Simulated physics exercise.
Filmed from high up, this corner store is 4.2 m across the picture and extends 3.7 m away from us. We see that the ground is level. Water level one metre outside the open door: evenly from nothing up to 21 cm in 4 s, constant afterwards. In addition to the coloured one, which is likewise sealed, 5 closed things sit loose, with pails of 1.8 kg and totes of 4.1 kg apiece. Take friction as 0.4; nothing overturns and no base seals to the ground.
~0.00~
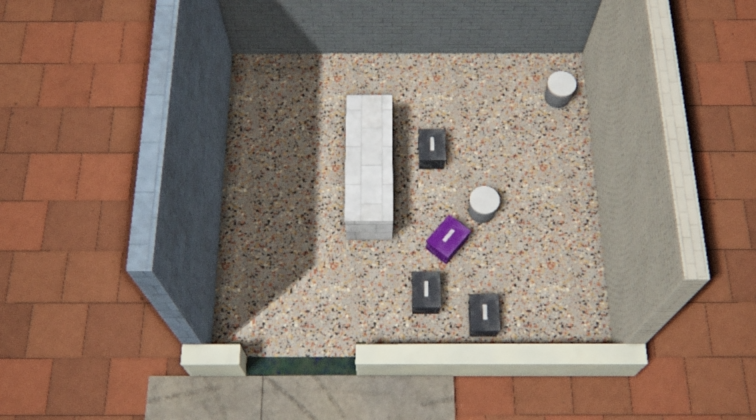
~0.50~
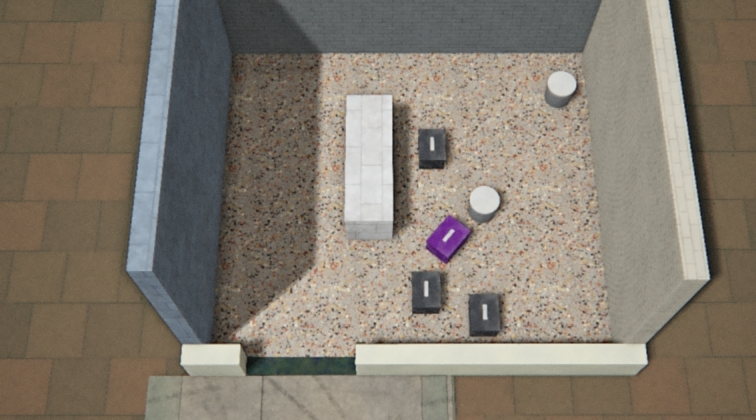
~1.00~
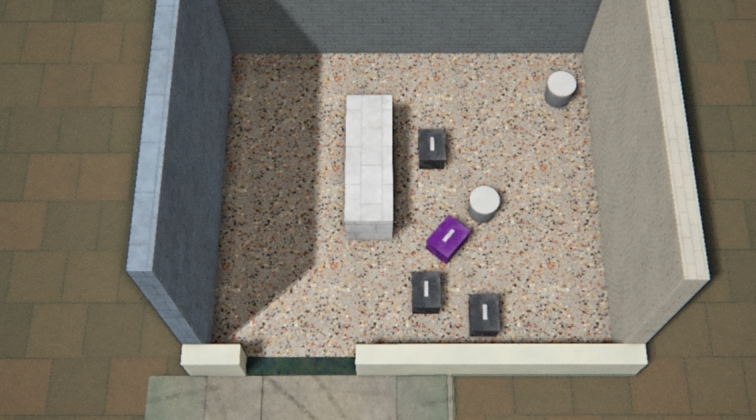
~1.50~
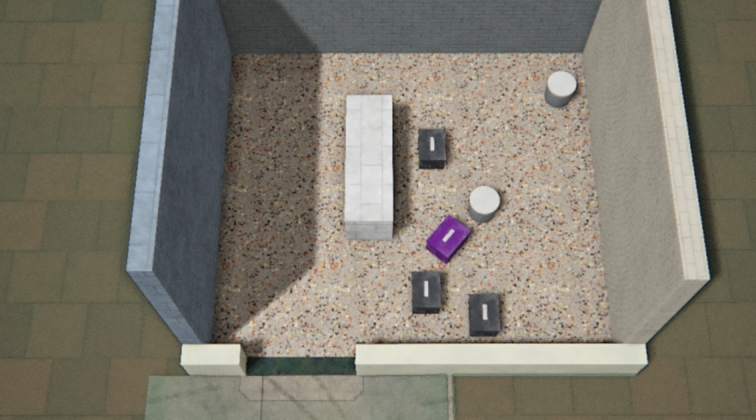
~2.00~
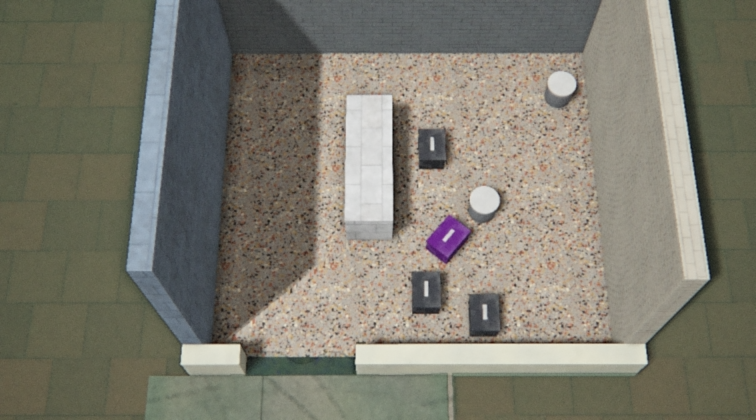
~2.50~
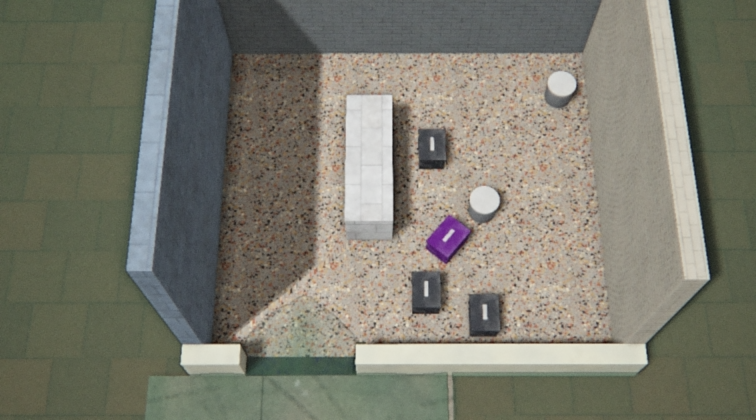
Murky green water deepened over the reddish paving around a small walled room, then began to creep in through the front gap, while the purple box, dark boxes and pale pails inside stayed still.
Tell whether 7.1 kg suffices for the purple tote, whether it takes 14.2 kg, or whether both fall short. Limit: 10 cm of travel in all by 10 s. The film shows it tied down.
My call: It requires the heavier amount.
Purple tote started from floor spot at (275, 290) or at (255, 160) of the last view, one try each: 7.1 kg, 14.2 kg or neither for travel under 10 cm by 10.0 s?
In that order: Neither is enough; neither holds.
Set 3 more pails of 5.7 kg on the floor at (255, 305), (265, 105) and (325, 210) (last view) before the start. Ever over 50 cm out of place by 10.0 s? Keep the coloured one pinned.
Above the mark, above the mark, above the mark.
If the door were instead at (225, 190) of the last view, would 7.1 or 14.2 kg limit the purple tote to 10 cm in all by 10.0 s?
Under that setup, the light option succeeds.
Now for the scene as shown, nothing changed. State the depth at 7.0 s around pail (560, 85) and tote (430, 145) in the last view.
Roughly 1 and 2 cm.
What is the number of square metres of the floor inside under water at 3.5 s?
I'd put it close to 2.5 m2.
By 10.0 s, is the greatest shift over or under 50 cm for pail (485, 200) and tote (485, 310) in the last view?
So that's not as far for the first and further for the second.
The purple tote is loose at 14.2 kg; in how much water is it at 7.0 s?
4 cm, roughly.
After 3.5 s the purple tote would be 0 cm from its start with 7.1 kg and 0 cm from its start with 14.2 kg; 0 cm of water round it then.
After 4.5 s the purple tote would be 0 cm from its start with 7.1 kg and 0 cm from its start with 14.2 kg; 3 cm of water round it then.
After 7.0 s the purple tote would be 51 cm from its start with 7.1 kg and 0 cm from its start with 14.2 kg; 4 cm of water round it then.
After 10.0 s the purple tote would be 75 cm from its start with 7.1 kg and 0 cm from its start with 14.2 kg; 4 cm of water round it then.
